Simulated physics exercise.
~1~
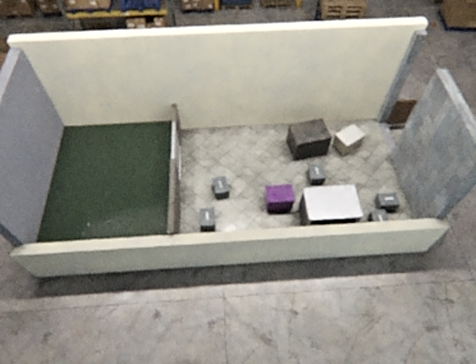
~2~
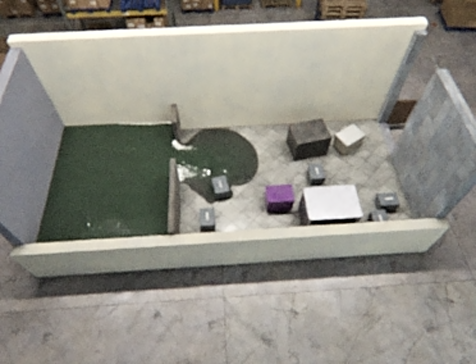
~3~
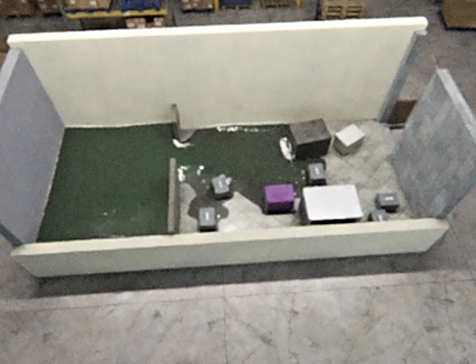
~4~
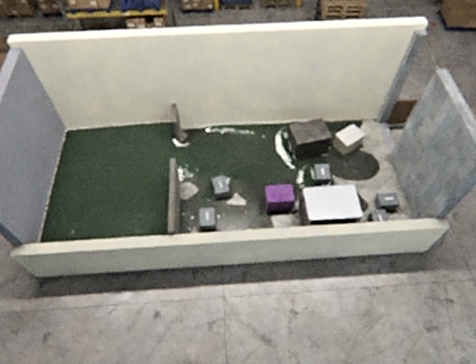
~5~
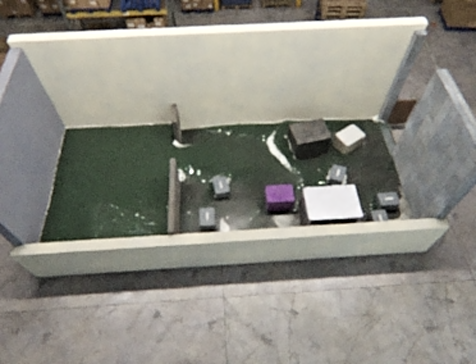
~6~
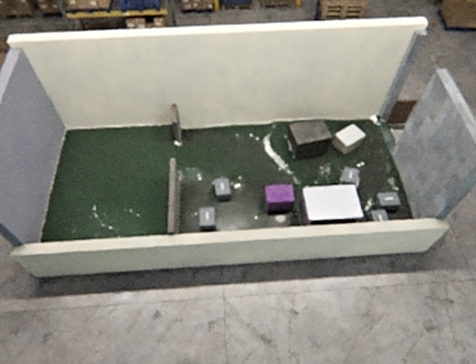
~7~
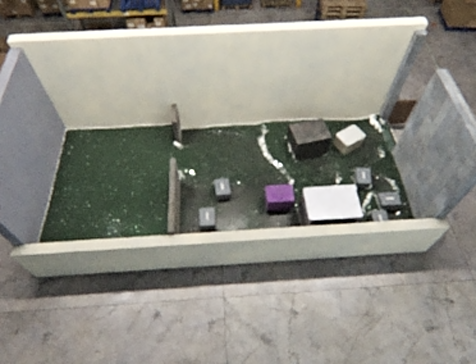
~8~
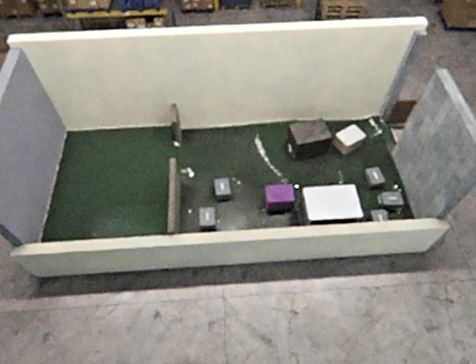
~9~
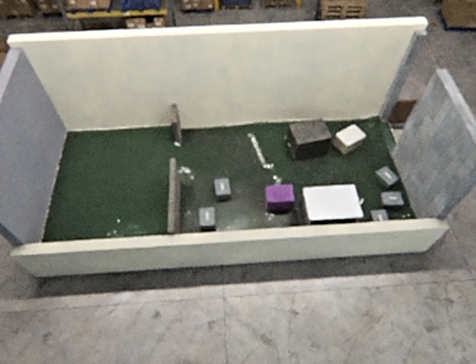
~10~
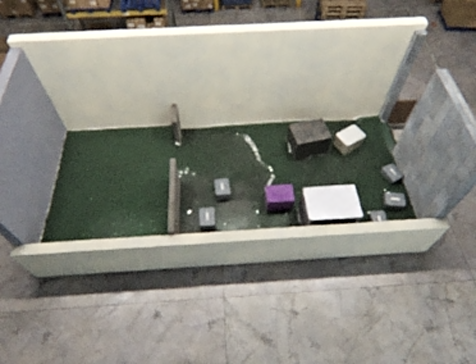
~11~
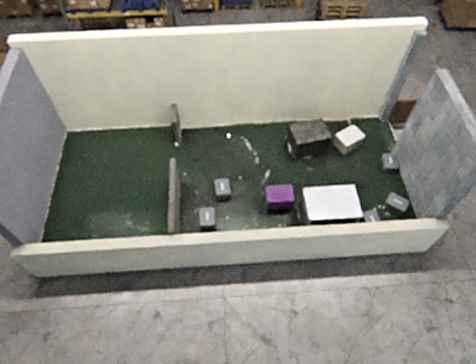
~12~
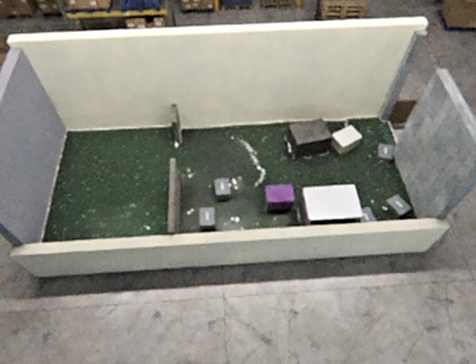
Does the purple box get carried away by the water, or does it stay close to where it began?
The purple box stays close to where it began, barely shifting as the water spreads around it.
